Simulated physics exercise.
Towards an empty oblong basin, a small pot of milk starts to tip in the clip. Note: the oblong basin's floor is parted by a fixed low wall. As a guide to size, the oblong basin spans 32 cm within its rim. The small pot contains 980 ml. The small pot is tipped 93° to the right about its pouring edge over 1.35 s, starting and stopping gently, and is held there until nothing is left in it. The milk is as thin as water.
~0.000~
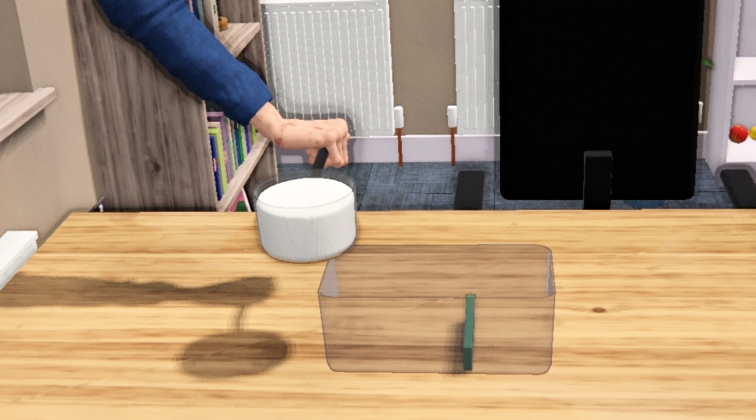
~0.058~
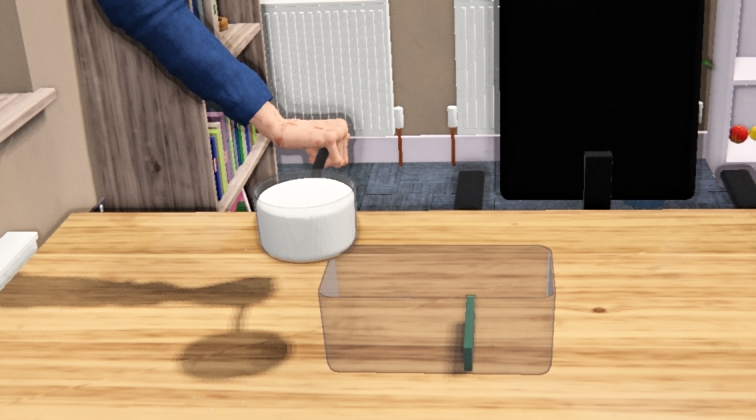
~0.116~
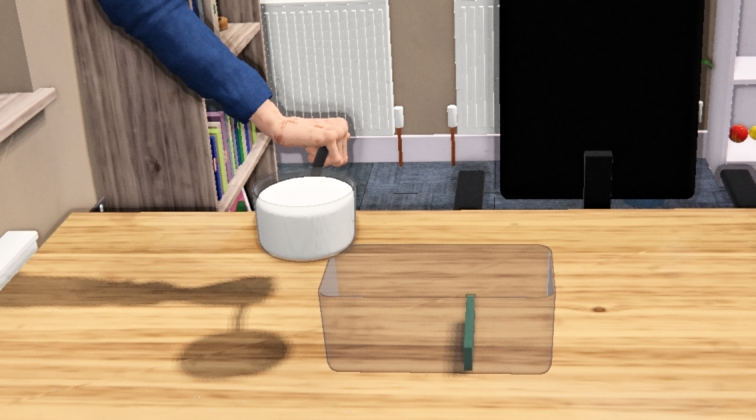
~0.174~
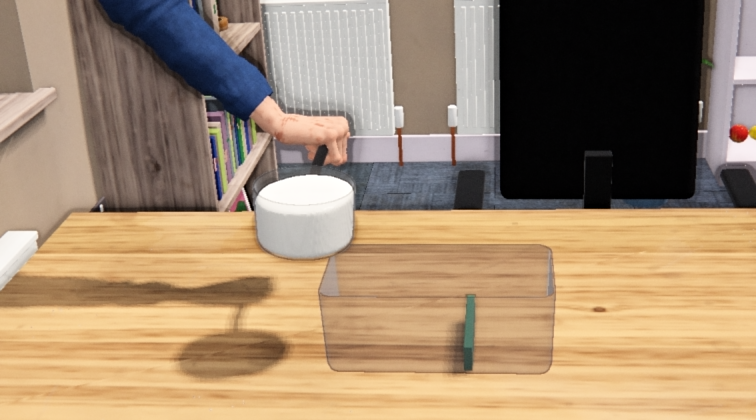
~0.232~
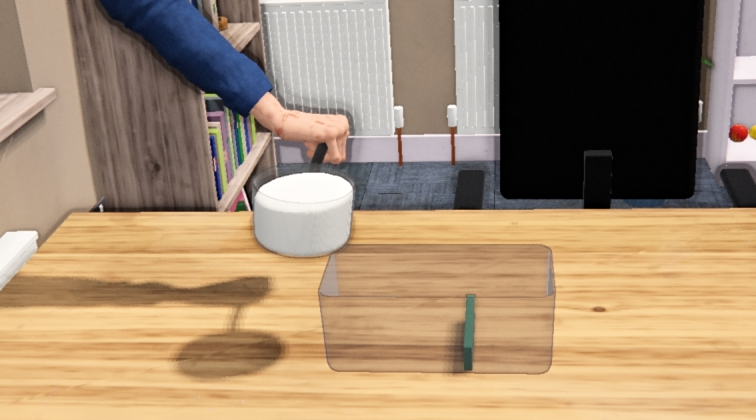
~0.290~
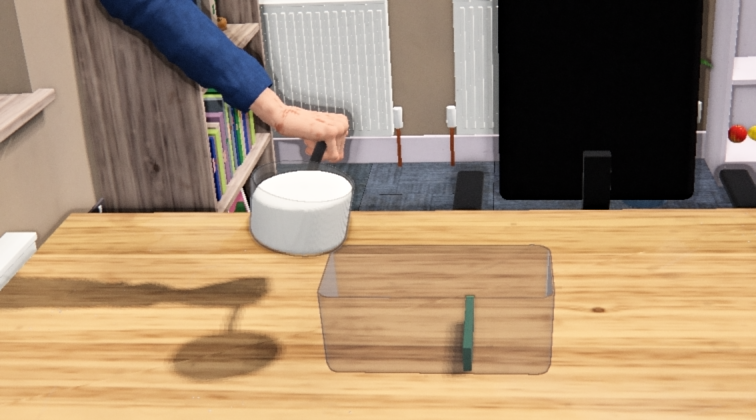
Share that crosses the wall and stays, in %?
9 %.
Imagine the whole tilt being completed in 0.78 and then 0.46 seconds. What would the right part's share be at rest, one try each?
The first try gives around 20 percent, the second around 25 percent.
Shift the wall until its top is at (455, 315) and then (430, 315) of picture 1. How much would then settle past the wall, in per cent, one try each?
The first try gives 20 percent and the second 65 percent.
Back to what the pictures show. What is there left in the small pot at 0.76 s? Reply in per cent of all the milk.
I reckon about 72 in a hundred is still held.
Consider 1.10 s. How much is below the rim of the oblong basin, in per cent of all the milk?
I'd put it at roughly 56 per cent.
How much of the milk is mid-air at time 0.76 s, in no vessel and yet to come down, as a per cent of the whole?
Close to 20 in a hundred.
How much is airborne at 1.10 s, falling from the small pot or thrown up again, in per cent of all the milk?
I'd put it at about 20 per cent of the liquid.
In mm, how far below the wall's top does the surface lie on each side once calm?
8 mm left, 34 mm right.
After 0.76 s the tilt is 55° and 72 per cent is still to pour, 7 is left of the wall and 0 right of it.
After 1.10 s the tilt is 85° and 22 per cent is still to pour, 54 is left of the wall and 3 right of it.
After 1.46 s the tilt is 93° and 4 per cent is still to pour, 86 is left of the wall and 5 right of it.
After 1.85 s the tilt is 93° and 1 per cent is still to pour, 89 is left of the wall and 9 right of it.
In the end 90 per cent lies left of the wall, 9 right of it and 1 outside.
